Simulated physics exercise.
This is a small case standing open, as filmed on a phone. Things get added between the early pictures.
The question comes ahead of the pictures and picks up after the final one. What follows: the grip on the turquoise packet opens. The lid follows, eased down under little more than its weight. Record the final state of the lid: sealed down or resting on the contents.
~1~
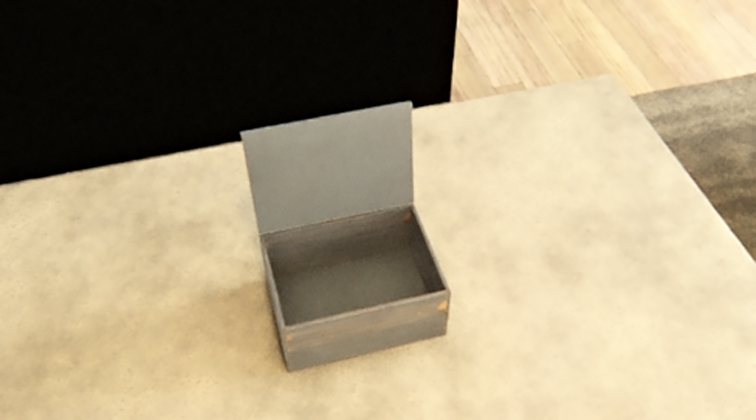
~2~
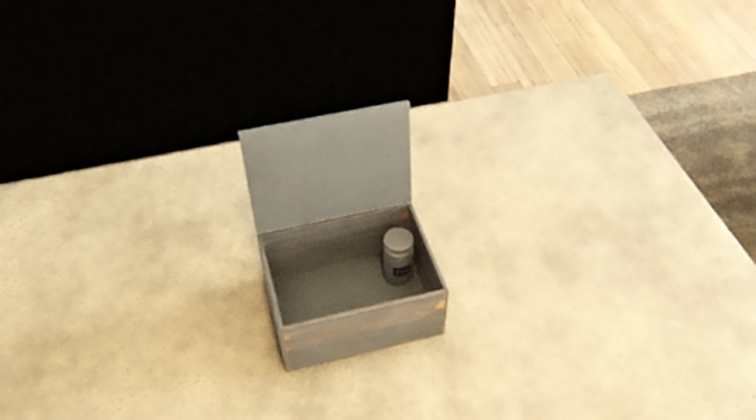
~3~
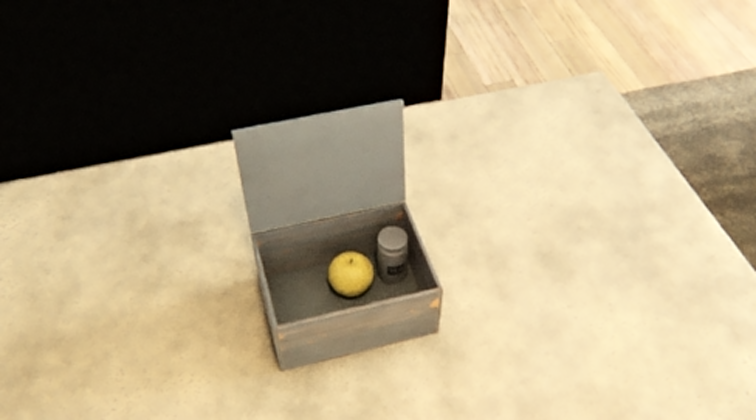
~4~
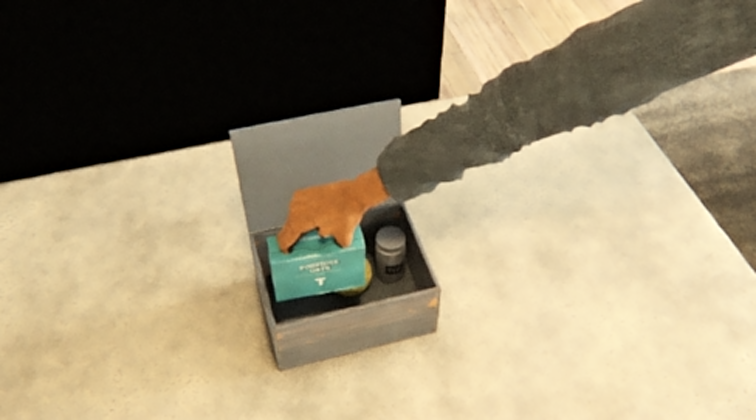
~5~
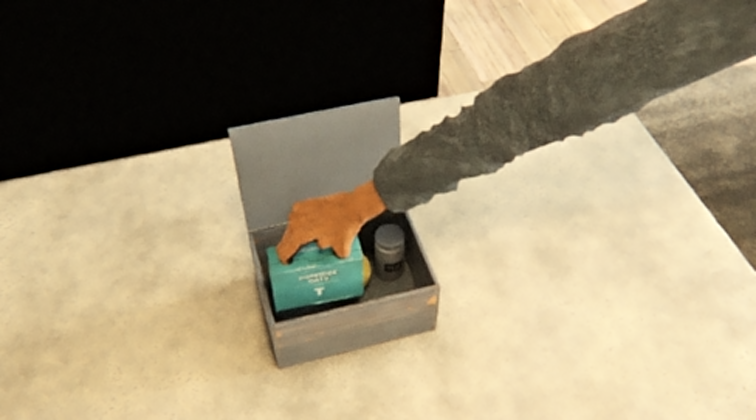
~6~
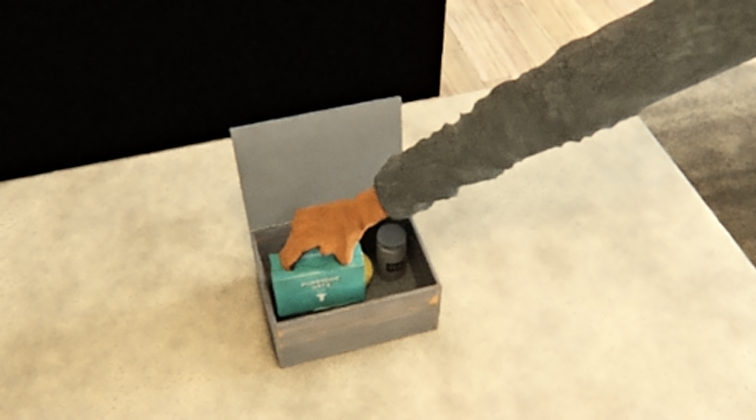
Final state: Sealed down.
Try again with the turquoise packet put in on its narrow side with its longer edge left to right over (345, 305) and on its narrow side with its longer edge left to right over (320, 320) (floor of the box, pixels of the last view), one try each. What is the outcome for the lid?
In the first case it comes fully down; in the second case it comes fully down.
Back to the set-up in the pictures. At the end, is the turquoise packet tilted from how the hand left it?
As it turns out, it keeps its original angle.
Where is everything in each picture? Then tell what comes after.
In the first frame, the last thing is not in view yet.
In the second frame, the last thing is not in view yet.
In the third frame, the last thing is not in view yet; yellow apple (351, 274).
In the fourth frame, still above its spot; turquoise packet (317, 262).
In the fifth frame, still above its spot; turquoise packet (316, 272).
In the sixth frame, put in, still held; turquoise packet (319, 278).
Then, 1.00 s after the last picture, lid starting down; turquoise packet slid a little near (321, 308).
Then, 1.60 s after the last picture, lid 57° above the rim; turquoise packet slid a little near (321, 308).
Then, 2.00 s after the last picture, lid 18° above the rim; turquoise packet slid a little near (321, 308).
At rest, lid shut; moved from the start, turquoise packet; the other 2 in place. Seen from the same camera at the end, turquoise packet near (321, 308).
